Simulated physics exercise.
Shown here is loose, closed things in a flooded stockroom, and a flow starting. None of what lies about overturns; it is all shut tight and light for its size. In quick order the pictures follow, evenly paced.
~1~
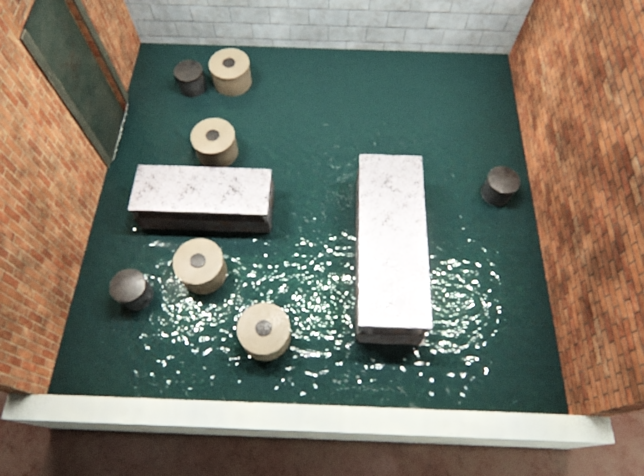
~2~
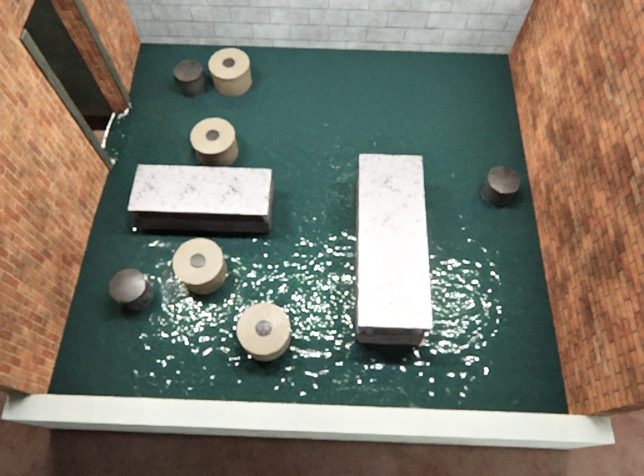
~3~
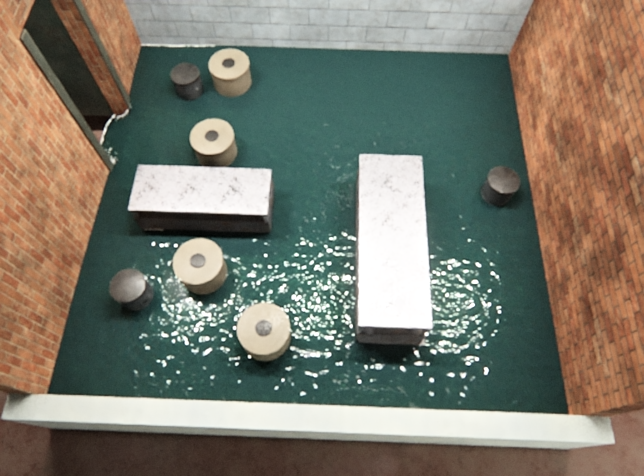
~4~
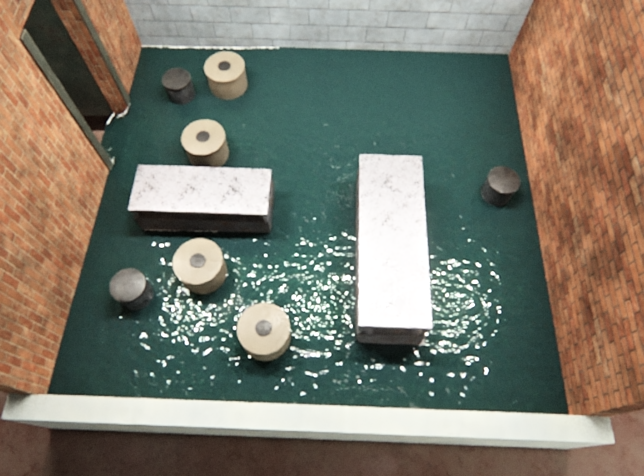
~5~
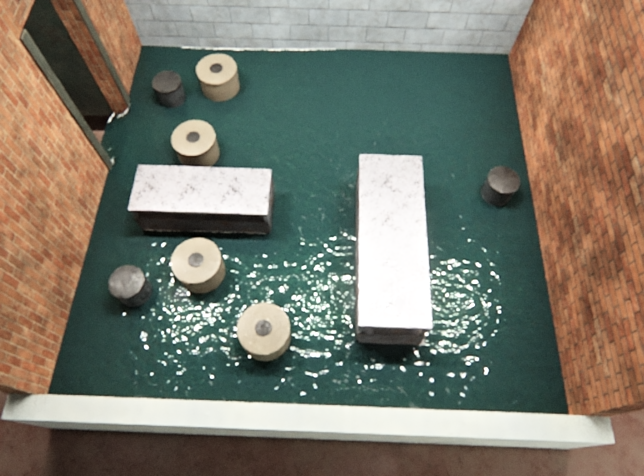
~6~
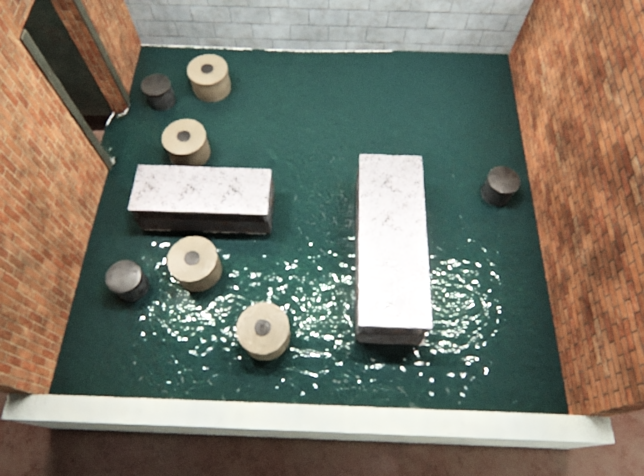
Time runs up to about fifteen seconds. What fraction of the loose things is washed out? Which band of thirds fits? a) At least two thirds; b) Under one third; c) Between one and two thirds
Between one and two thirds (c).
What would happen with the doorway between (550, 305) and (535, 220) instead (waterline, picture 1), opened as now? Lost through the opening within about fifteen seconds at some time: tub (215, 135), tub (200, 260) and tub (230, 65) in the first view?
For the three items in order: Contained, contained, contained.
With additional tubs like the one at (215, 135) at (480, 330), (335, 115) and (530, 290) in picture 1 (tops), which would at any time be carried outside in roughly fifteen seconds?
Outcome for each, listed in order: Does not leave, leaves, does not leave.
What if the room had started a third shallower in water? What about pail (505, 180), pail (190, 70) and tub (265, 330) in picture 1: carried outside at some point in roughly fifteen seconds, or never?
Outcomes, first to last: Kept back, departed, kept back.
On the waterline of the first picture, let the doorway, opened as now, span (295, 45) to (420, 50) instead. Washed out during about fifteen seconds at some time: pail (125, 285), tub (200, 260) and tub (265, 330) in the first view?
Looking at them in turn, number one is held back, number two is held back, and number three is held back.
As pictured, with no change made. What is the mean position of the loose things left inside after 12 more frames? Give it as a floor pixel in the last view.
In the last view, somewhere about (259, 247).
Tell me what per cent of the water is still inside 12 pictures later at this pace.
80 in a hundred.
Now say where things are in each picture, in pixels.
The first frame shows a pail at (188, 70), afloat; a tub at (213, 136) floats; 0 of 7 have shifted.
The second frame shows a pail at (188, 70) floats; a tub at (213, 136) floats; 0 of 7 have shifted.
The third frame shows a pail at (185, 73), afloat, close to its start; a tub at (212, 136), afloat; 0 of 7 have shifted.
The fourth frame shows a pail at (176, 78) floats, close to its start; a tub at (203, 137) floats, close to its start; 3 of 7 have shifted.
The fifth frame shows a pail at (166, 81) floats, close to its start; a tub at (193, 137), afloat, close to its start; 3 of 7 have shifted.
The sixth frame shows a pail at (156, 84) floats, a stride from its start; a tub at (184, 137) floats, close to its start; 5 of 7 have shifted.
A moment on, 0 of 7 are out; 7 afloat.
Next, 3 of 7 are out; 4 afloat.
Later, 4 of 7 are out; 3 afloat.
In the end, 4 of 7 are out; 3 afloat.
